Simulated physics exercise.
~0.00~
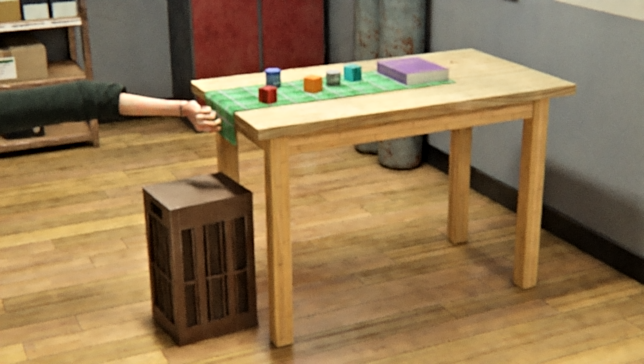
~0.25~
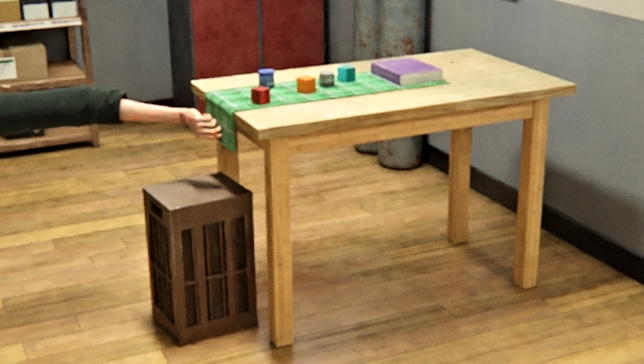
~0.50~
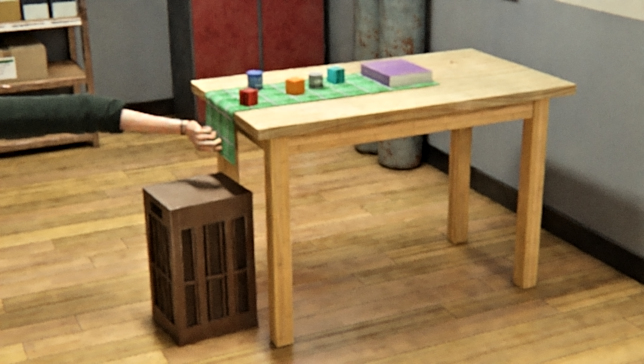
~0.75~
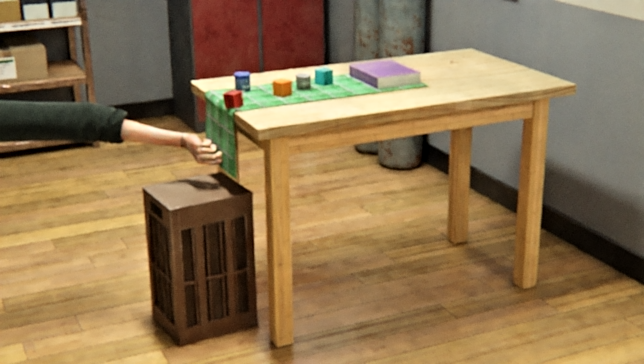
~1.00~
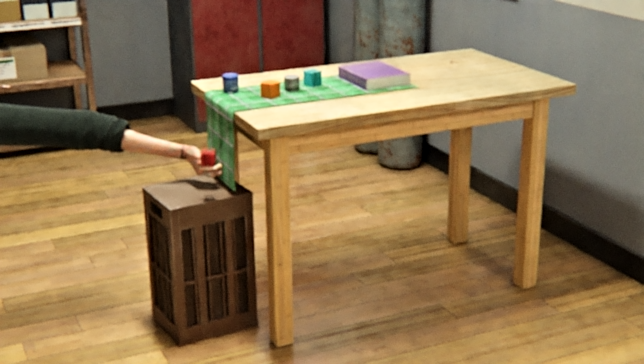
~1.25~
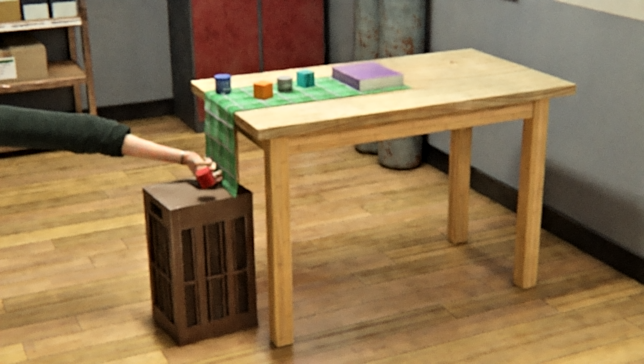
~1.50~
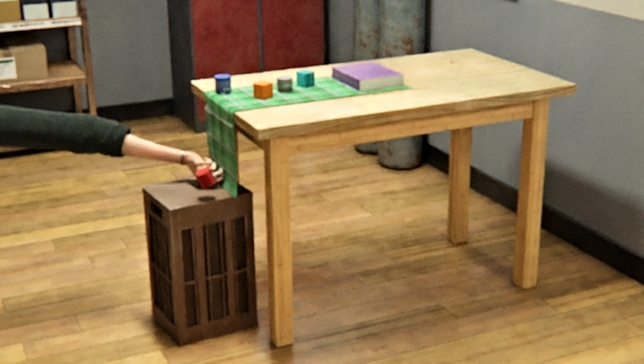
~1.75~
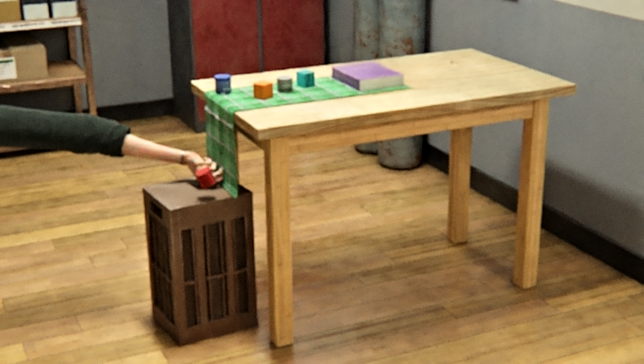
In a room with a wooden floor, seen from slightly above, a pale wooden table stands beside a brown crate at its left end. A green cloth on the table holds a red cube, a blue pot, an orange cube, a small grey pot, a teal block and a purple book. A dark-sleeved arm reaches in from the left and pulls the cloth's end downward, drawing everything leftward. The red cube reaches the edge first and drops over it beside the hand. The hem comes down to the crate and the pulling stops, with the red cube resting by the fingers above the crate and the other things still on the table.
